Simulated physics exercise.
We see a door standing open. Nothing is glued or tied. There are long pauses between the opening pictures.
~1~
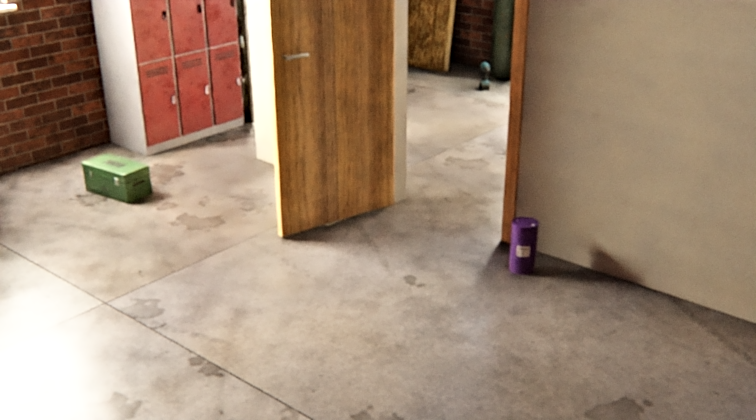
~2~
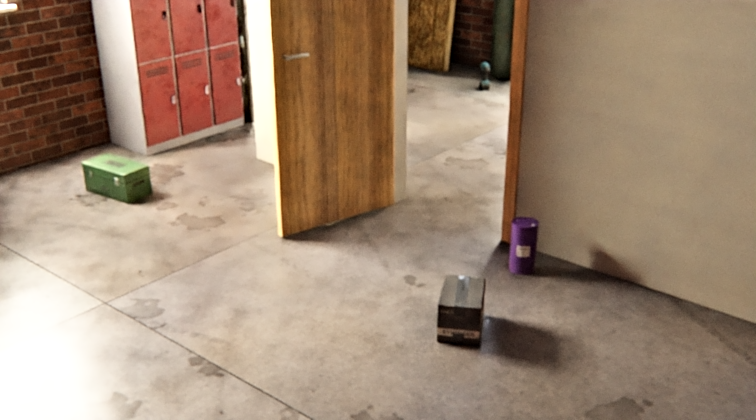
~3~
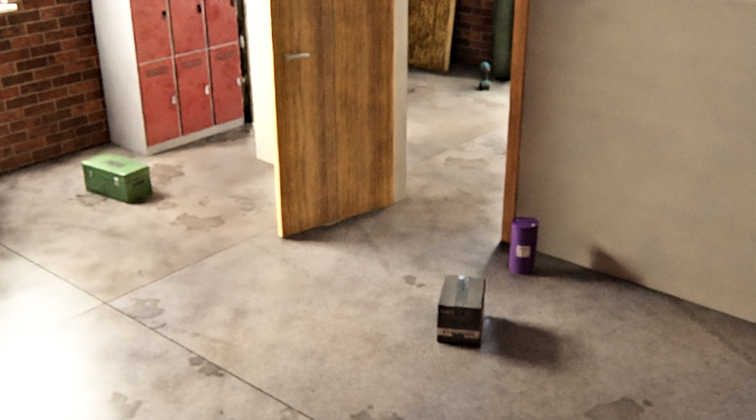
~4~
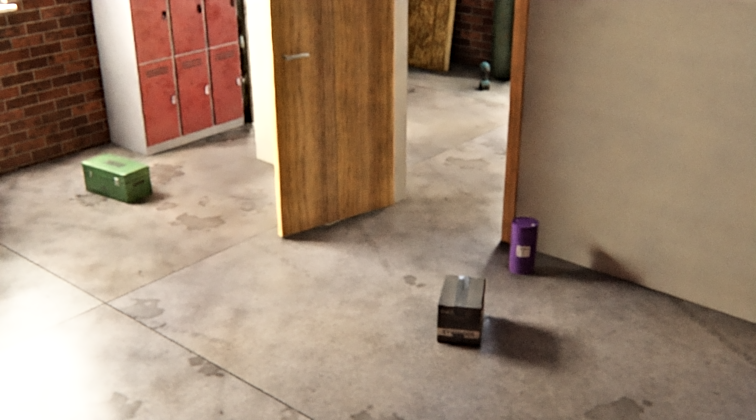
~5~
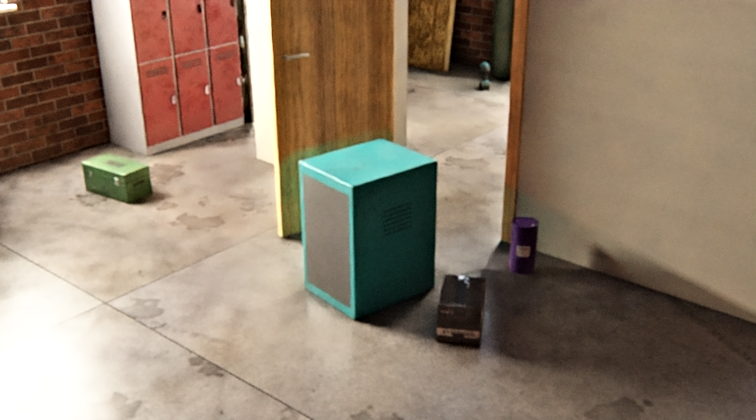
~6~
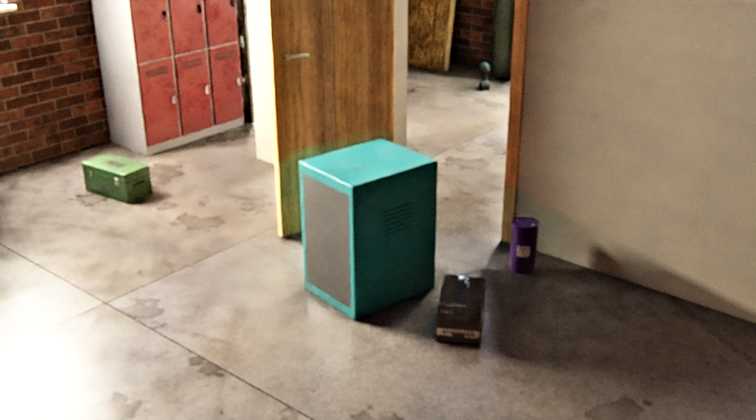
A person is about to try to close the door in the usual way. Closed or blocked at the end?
As it turns out, it is blocked.
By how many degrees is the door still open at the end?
About 60°.
Then, 0.50 s on from there, door 88° open.
Then, 0.80 s on from there, door 66° open.
In the end, door 60° open; all 3 unmoved. At the end, from the last picture's camera, turquoise appliance near (370, 227).
